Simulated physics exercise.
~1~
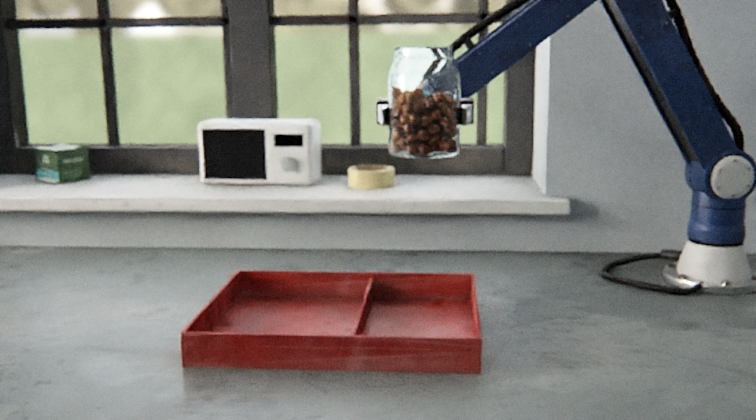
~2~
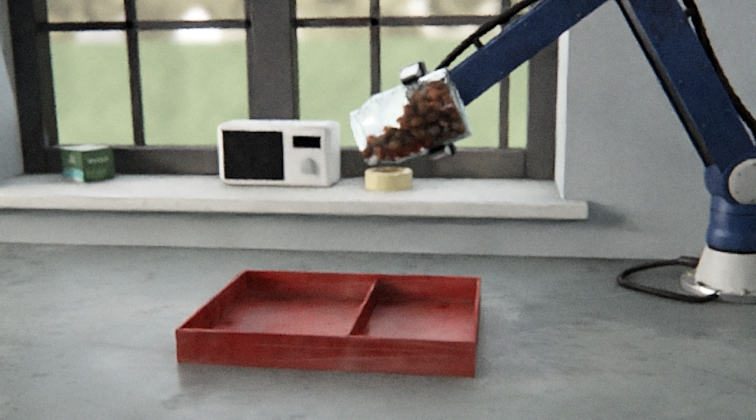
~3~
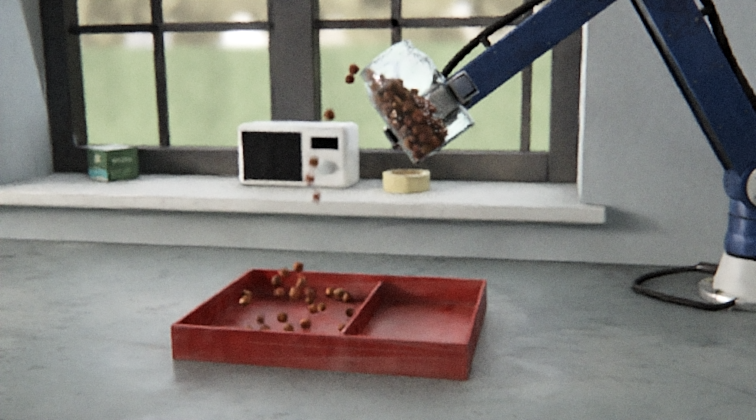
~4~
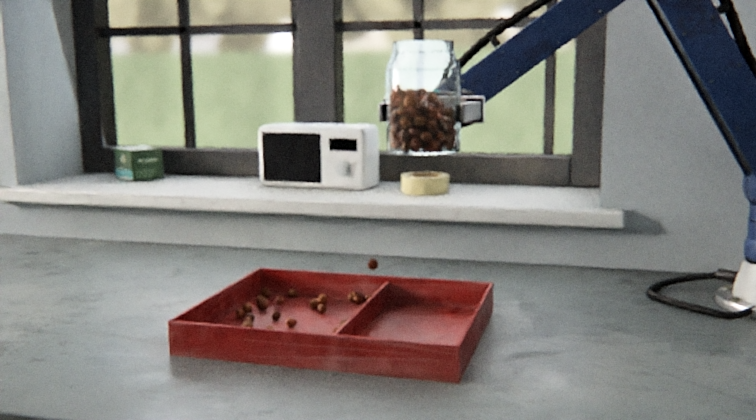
A blue robot arm on the right grips a clear glass jar of brown hazelnuts above a grey table, seen from the front and slightly above. Below sits a red tray split in two by a cross wall, while a green box, a white appliance and a pale yellow roll rest on the windowsill behind. The arm tips the jar to the left, and some nuts tumble into the tray's left part. It then turns the jar upright, still mostly full, as one last nut hangs in the air above scattered nuts. The view drifts slightly sideways throughout.
